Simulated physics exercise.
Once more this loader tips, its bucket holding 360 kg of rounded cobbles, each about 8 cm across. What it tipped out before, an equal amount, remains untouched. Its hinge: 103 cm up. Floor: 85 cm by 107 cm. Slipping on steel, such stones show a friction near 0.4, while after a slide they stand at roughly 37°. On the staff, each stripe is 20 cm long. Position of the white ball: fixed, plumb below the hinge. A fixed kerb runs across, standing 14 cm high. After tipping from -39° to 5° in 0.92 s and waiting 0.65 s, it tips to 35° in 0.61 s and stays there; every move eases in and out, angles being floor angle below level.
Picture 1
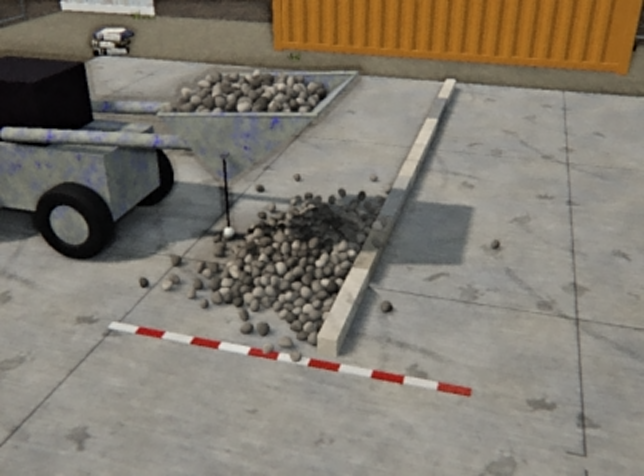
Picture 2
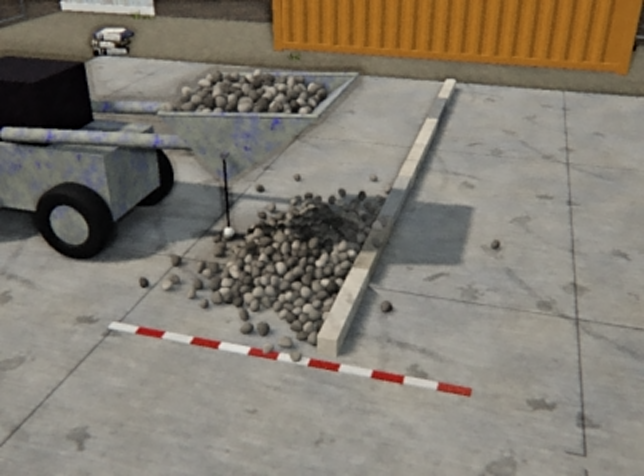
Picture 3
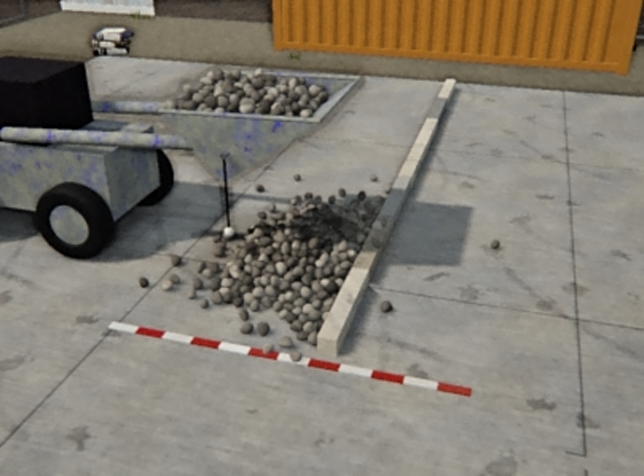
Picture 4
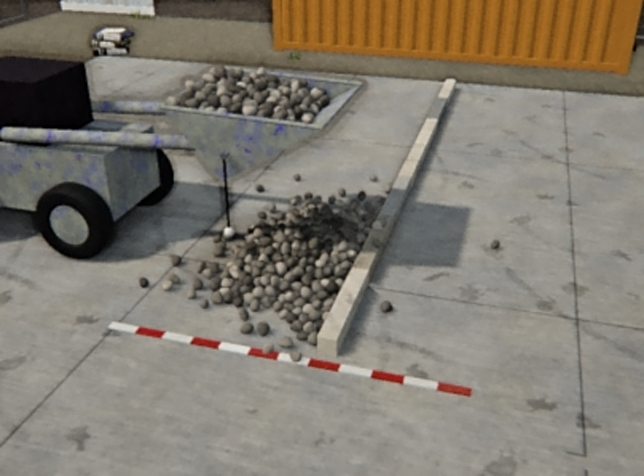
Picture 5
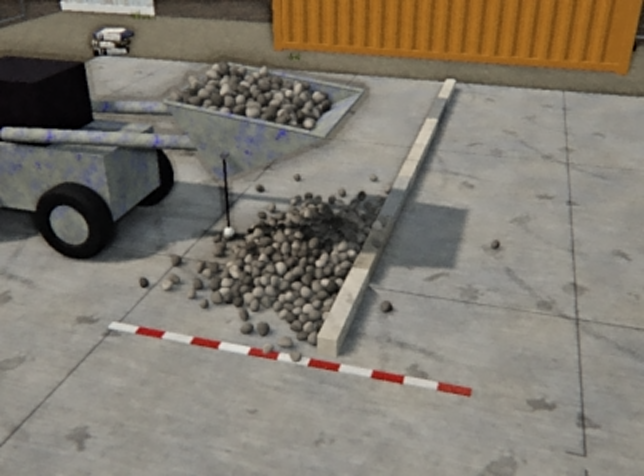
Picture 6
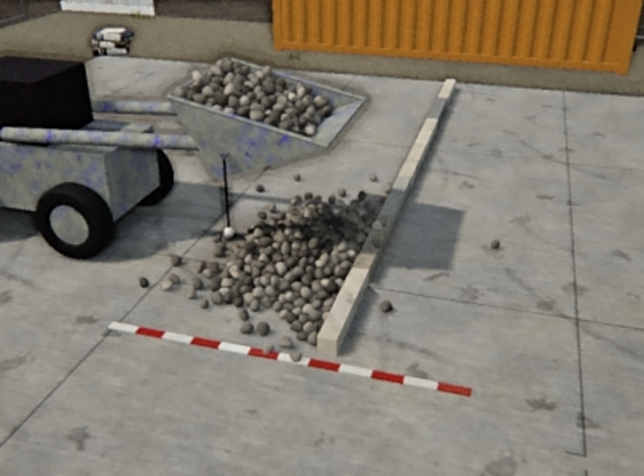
Loader bucket full of rounded grey stones slowly tilting forward, its lip lowering, above a still pile against a pale kerb.
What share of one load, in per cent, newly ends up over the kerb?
51 %.
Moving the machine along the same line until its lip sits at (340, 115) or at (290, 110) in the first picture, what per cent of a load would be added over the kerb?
Roughly 75 per cent, then 15 per cent.
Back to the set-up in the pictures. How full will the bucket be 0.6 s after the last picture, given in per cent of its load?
Held: Around 100 % of the load.
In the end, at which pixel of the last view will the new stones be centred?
Roughly at (379, 252) in the last picture.
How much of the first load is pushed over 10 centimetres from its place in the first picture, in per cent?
I'd say roughly 0 per cent of them.
Then, 0.3 s after the last picture the floor is at -2°; in per cent of one load, 100 in the bucket, 100 on this side of the kerb; the foremost stones are at (389, 244).
Then, 0.6 s after the last picture the floor is at 5°; in per cent of one load, 100 in the bucket, 100 on this side of the kerb; the foremost stones are at (389, 244).
Then, 2.2 s after the last picture the floor is at 35°; in per cent of one load, 18 in the bucket, 165 on this side of the kerb, 17 over the kerb; the foremost stones are at (470, 273).
Then, 4.8 s after the last picture the floor is at 35°; in per cent of one load, 0 in the bucket, 149 on this side of the kerb, 51 over the kerb; the foremost stones are at (523, 276). Net gain over the kerb, 51.
